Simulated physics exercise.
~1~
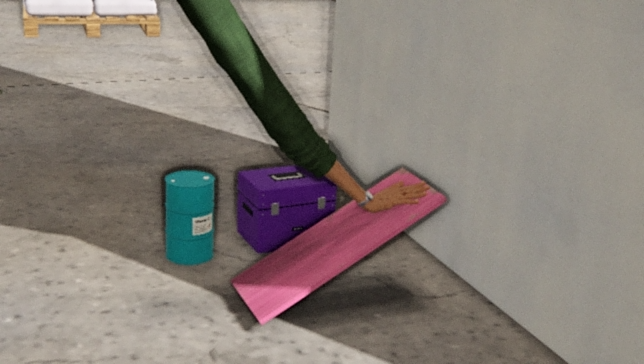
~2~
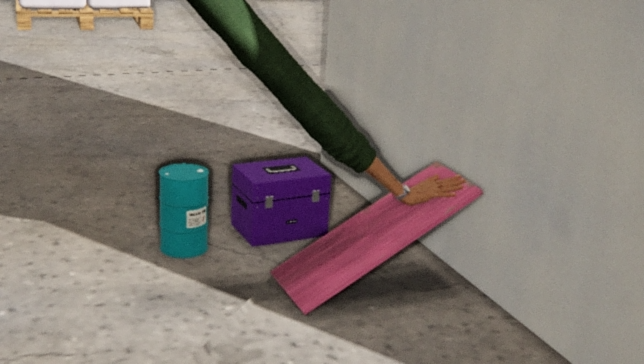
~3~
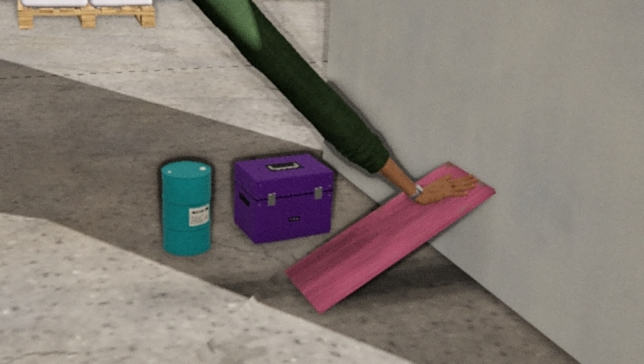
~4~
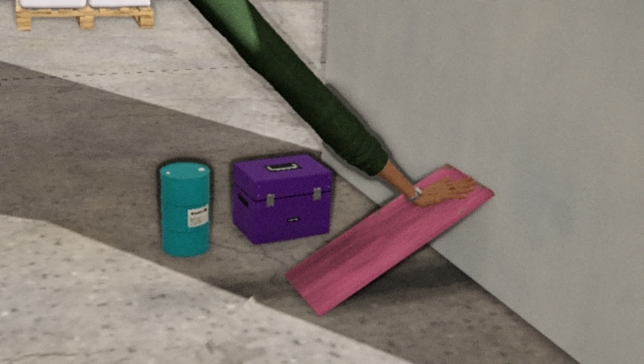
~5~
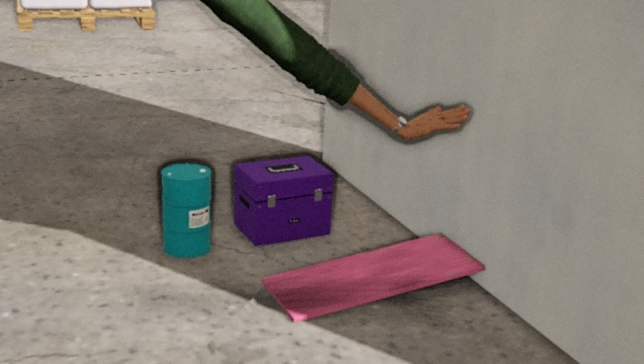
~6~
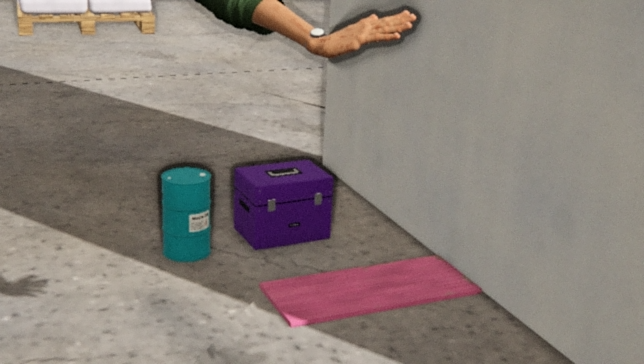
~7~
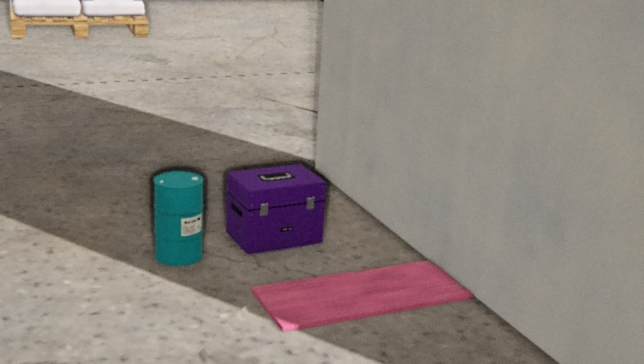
A pink board was slid to the right by a hand and propped at a slant against a grey wall, but once the hand let go and drew away, it slipped down and ended up flat on the floor near a purple toolbox and turquoise canister.
